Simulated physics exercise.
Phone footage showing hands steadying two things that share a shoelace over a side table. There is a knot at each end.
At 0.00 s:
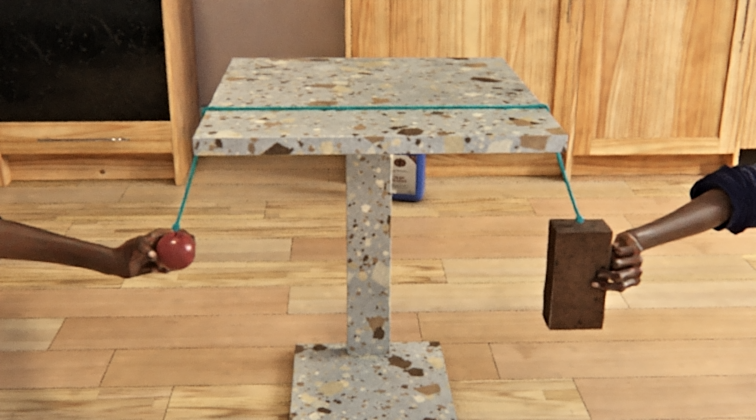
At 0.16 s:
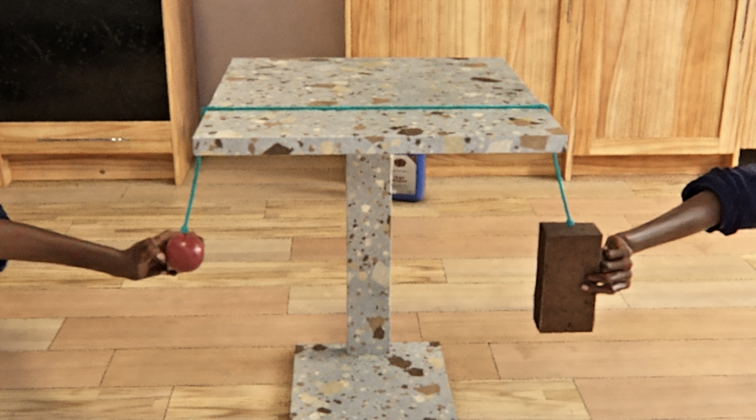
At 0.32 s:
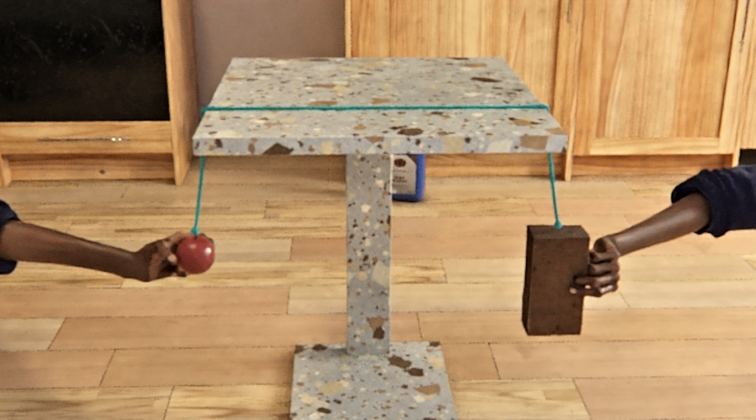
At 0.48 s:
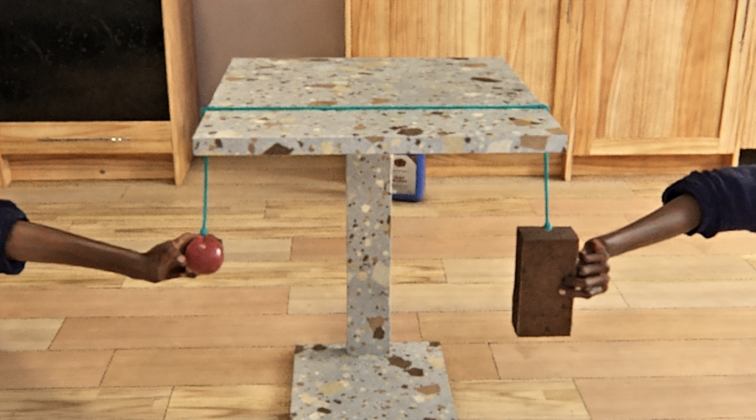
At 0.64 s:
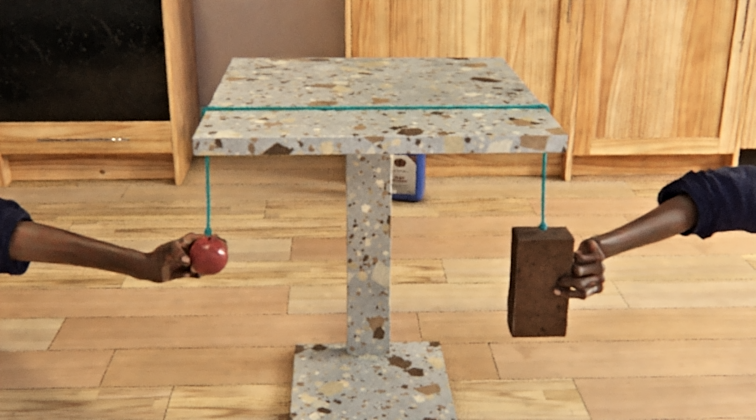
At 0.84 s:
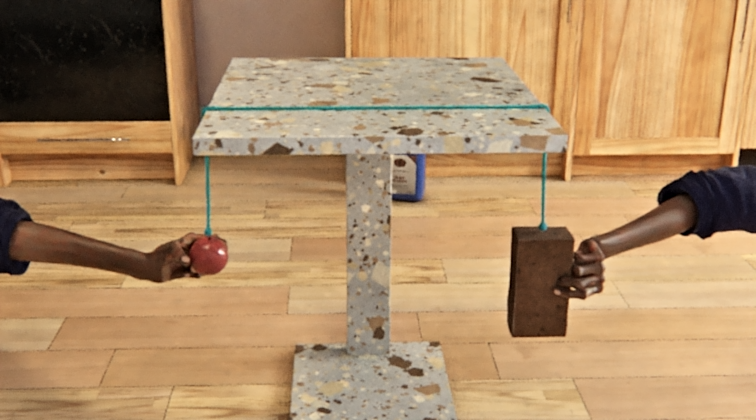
Two hands, reaching in from opposite sides, draw a red apple and a dark brown brick slightly inward and a little lower beneath the edges of a speckled stone table, then keep them still. A teal shoelace crosses the tabletop, knotted to the apple at left and the brick at right. The steady view faces a wood-floored room with pale wooden cabinets and a blue container behind.
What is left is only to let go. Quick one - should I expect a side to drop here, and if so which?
The right one drops.
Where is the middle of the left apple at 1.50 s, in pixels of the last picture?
Roughly (247, 90).
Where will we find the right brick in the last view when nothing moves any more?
(515, 412), give or take.
By 1.50 s, left apple pulled up onto the top near (247, 90); right brick down on the floor near (514, 412).
By 2.06 s, left apple pulled up onto the top near (456, 86); right brick down on the floor near (516, 412).
When it is over, left apple higher near (587, 187); right brick down on the floor near (515, 413). The shoelace runs down on the right.
